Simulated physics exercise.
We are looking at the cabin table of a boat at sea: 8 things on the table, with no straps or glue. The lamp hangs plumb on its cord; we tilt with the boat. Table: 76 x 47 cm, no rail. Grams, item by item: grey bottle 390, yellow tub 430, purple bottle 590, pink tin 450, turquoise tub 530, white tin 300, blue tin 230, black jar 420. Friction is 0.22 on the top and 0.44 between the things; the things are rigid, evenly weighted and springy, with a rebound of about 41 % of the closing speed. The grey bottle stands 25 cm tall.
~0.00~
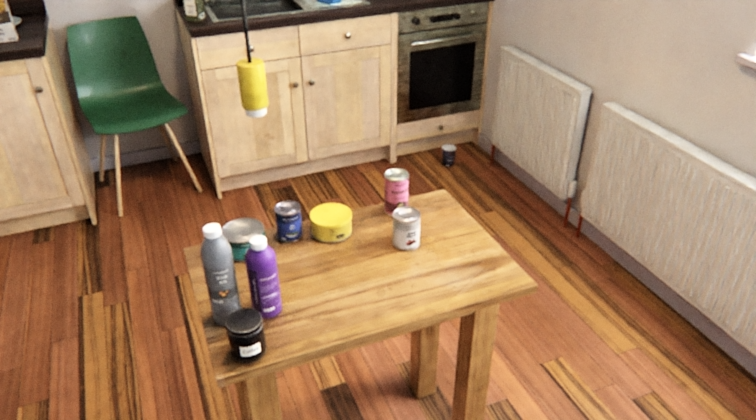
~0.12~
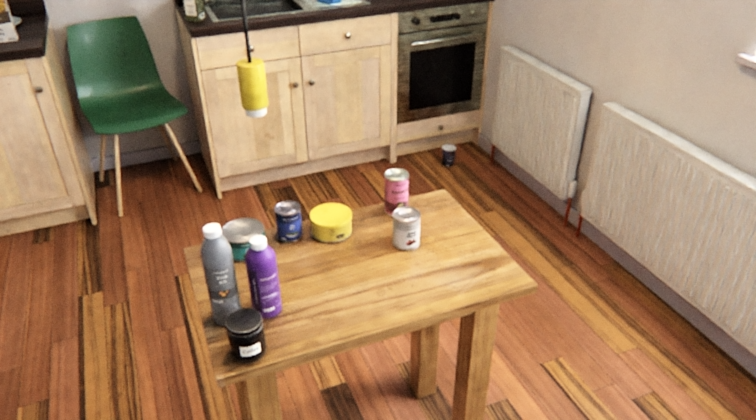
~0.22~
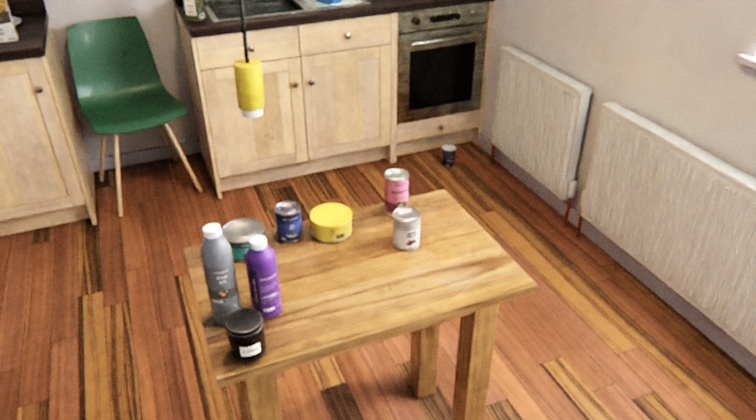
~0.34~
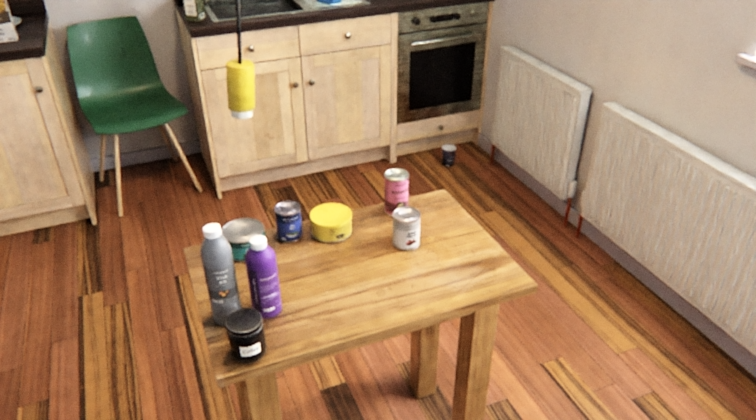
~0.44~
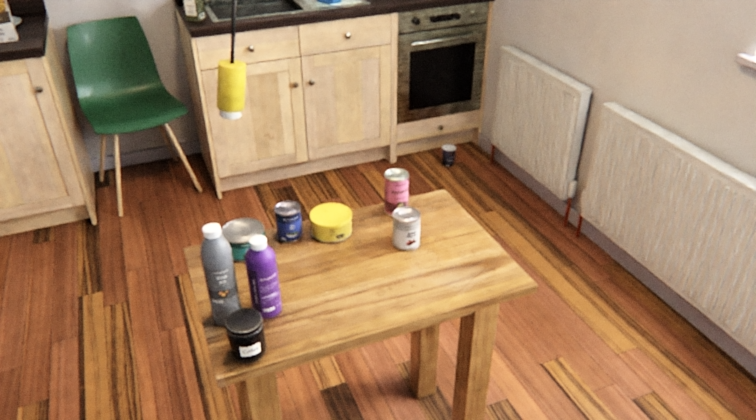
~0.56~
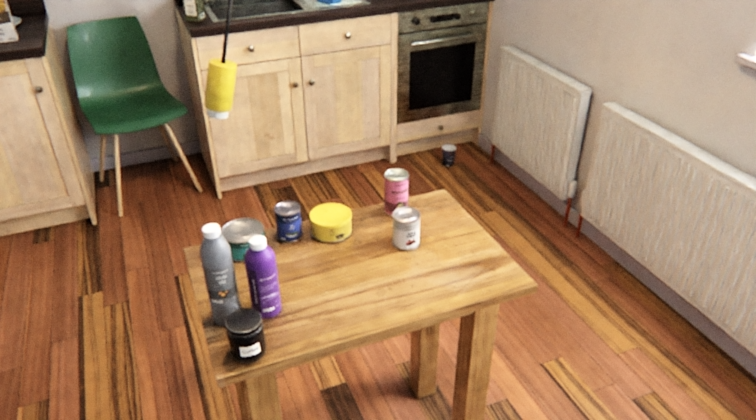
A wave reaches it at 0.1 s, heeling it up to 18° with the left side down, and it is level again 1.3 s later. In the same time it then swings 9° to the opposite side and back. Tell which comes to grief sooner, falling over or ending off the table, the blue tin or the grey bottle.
It is the second one.
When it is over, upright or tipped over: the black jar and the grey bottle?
Well, the black jar tumbles down, and the grey bottle tumbles down.
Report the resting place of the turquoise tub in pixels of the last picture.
Around (190, 252).
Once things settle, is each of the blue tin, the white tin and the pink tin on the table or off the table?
At the end the blue tin remains on its base, the white tin remains on its base and the pink tin remains on its base.
After 1.06 s, boat heeled 10°, left side down; grey bottle and black jar now off the table; blue tin slid 10 cm near (253, 230); purple bottle slid 10 cm.
After 1.36 s, boat level; blue tin slid 14 cm near (237, 233); turquoise tub slid 14 cm; pink tin slid 14 cm.
At rest (3.2 s), off the table, grey bottle and black jar; not toppled but over 5 cm from the start, yellow tub, purple bottle, pink tin, turquoise tub, white tin and blue tin. Seen from the same camera at the end, blue tin near (238, 233). Blue tin was never lost; grey bottle went at 0.94 s.
